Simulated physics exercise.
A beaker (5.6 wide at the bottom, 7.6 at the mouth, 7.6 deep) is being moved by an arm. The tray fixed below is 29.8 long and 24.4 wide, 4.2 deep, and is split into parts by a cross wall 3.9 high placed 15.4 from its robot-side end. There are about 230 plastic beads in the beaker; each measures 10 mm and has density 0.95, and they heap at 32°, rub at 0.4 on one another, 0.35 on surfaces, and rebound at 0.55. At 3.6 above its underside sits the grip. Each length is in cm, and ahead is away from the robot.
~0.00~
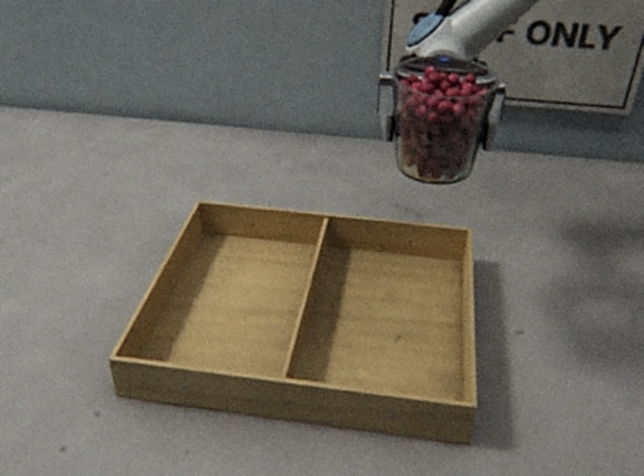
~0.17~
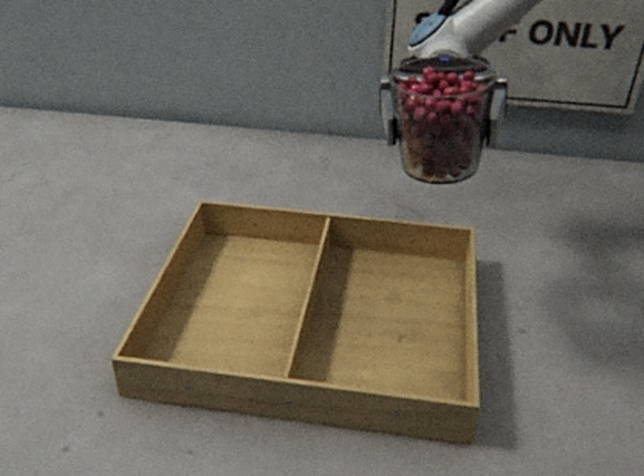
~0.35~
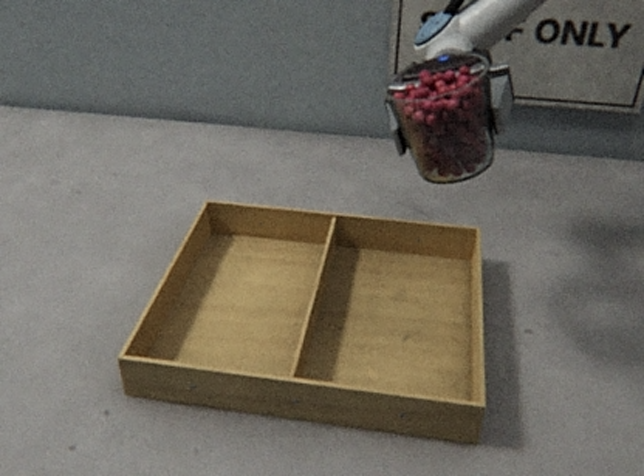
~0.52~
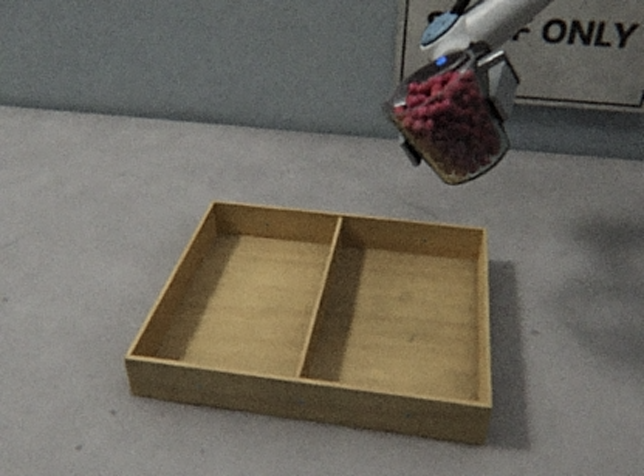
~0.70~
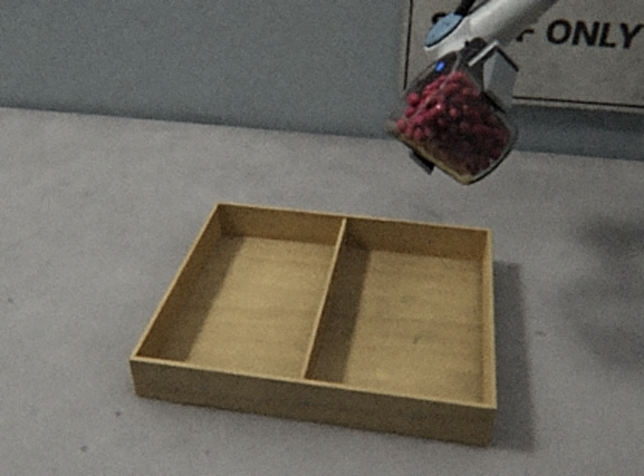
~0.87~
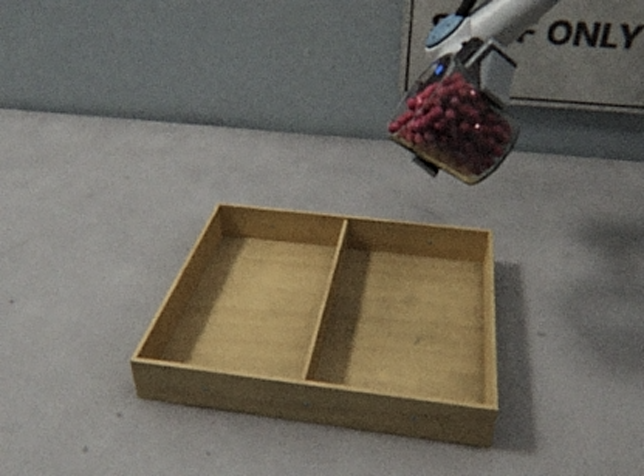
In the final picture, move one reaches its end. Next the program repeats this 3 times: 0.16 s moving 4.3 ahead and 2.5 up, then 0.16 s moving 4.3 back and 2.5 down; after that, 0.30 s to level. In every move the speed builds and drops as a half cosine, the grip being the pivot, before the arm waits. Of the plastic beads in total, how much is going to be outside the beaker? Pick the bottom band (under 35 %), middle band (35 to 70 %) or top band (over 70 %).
Middle band.
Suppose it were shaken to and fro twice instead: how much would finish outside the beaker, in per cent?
In that case it would be roughly 40 per cent.
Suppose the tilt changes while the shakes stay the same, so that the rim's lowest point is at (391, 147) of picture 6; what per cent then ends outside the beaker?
85 percent or so.
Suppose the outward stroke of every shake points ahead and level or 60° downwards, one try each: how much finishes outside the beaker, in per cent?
It comes to around 40 per cent on the first try and around 5 per cent on the second.
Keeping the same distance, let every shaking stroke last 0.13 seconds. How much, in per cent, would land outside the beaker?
Estimate: Near 70 per cent.
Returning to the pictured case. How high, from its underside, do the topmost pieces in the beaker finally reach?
I'd say close to 6.5 cm.
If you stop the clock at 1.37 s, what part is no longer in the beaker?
Around 25 percent at that moment.
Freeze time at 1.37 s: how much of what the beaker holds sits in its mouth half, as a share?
Share in the mouth half: About 55 %.
After 1.37 s, tilted 54° forward, highest piece 27 above the table; 169 in the beaker, 30 in the far-side part, 24 in the robot-side part, 4 in flight or on a rim.
After 1.88 s, tilted 51° forward, highest piece 23 above the table; 116 in the beaker, 54 in the far-side part, 43 in the robot-side part, 14 in flight or on a rim.
After 2.33 s, level, highest piece 26 above the table; 115 in the beaker, 56 in the robot-side part, 56 in the far-side part.
After 3.38 s, level, highest piece 25 above the table; 115 in the beaker, 56 in the robot-side part, 56 in the far-side part.
In the end, 115 in the beaker, 56 in the robot-side part, 56 in the far-side part. That is 49 % outside the beaker.
